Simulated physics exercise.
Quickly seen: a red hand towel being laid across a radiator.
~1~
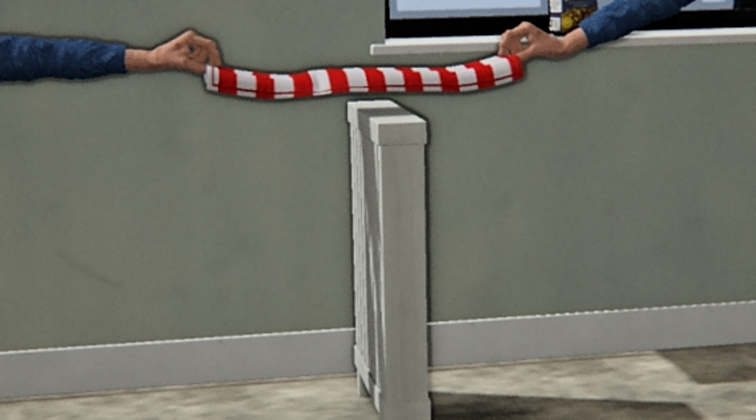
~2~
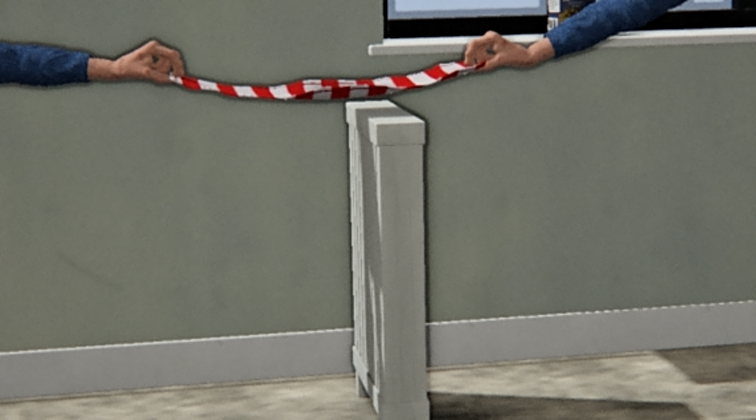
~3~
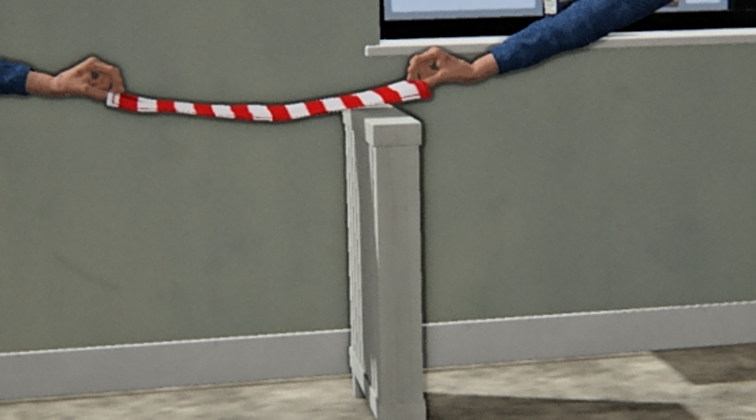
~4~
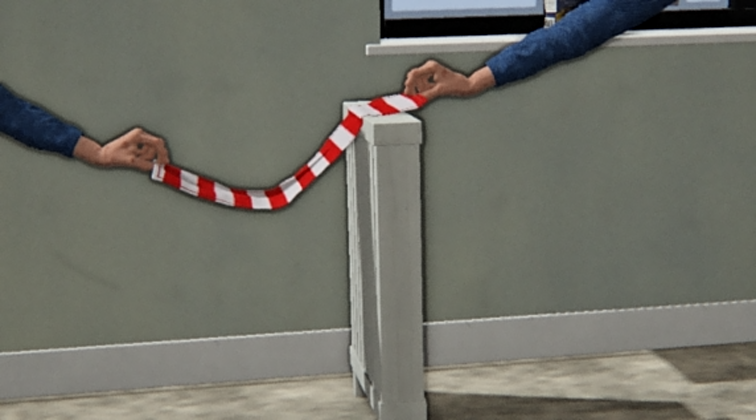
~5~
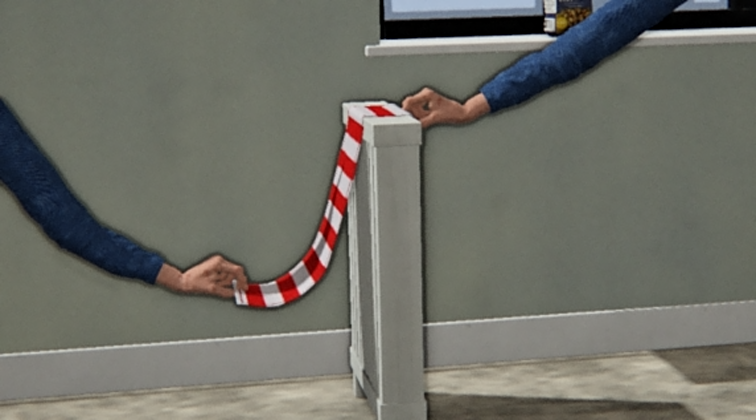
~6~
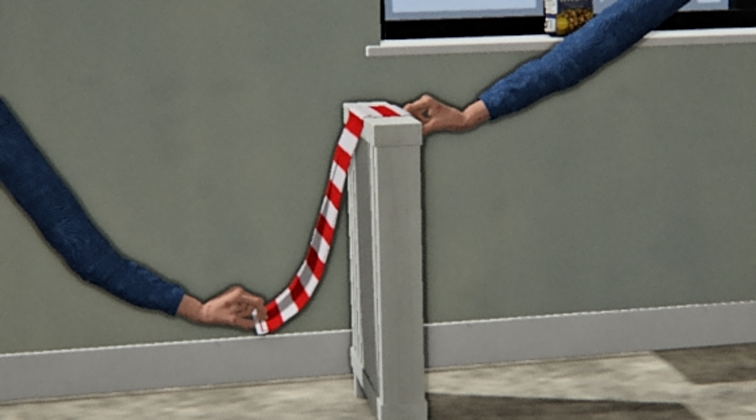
Above a narrow pale stand, two hands shift a red-and-white striped strip left, then drape it.
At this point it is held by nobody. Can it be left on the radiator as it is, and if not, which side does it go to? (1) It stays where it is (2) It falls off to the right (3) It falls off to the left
It falls off to the left (3).
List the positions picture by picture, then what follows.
The first frame shows left end (214, 90); right end (518, 79); top of the radiator (402, 127).
The second frame shows left end (178, 83); right end (481, 64).
The third frame shows left end (114, 106); right end (426, 98); top of the radiator (397, 128).
The fourth frame shows left end (158, 180); right end (423, 104).
The fifth frame shows left end (244, 304); right end (417, 125).
The sixth frame shows left end (264, 333); right end (417, 131); far more of it on the left.
Then, 0.24 s later than the last view, hand towel sliding left.
Then, 0.48 s later than the last view, hand towel clear of the top and falling near (334, 395).
Then, 0.72 s later than the last view, hand towel in a heap on the floor.
Finally, hand towel in a heap on the floor. The red hand towel falls on the left side.
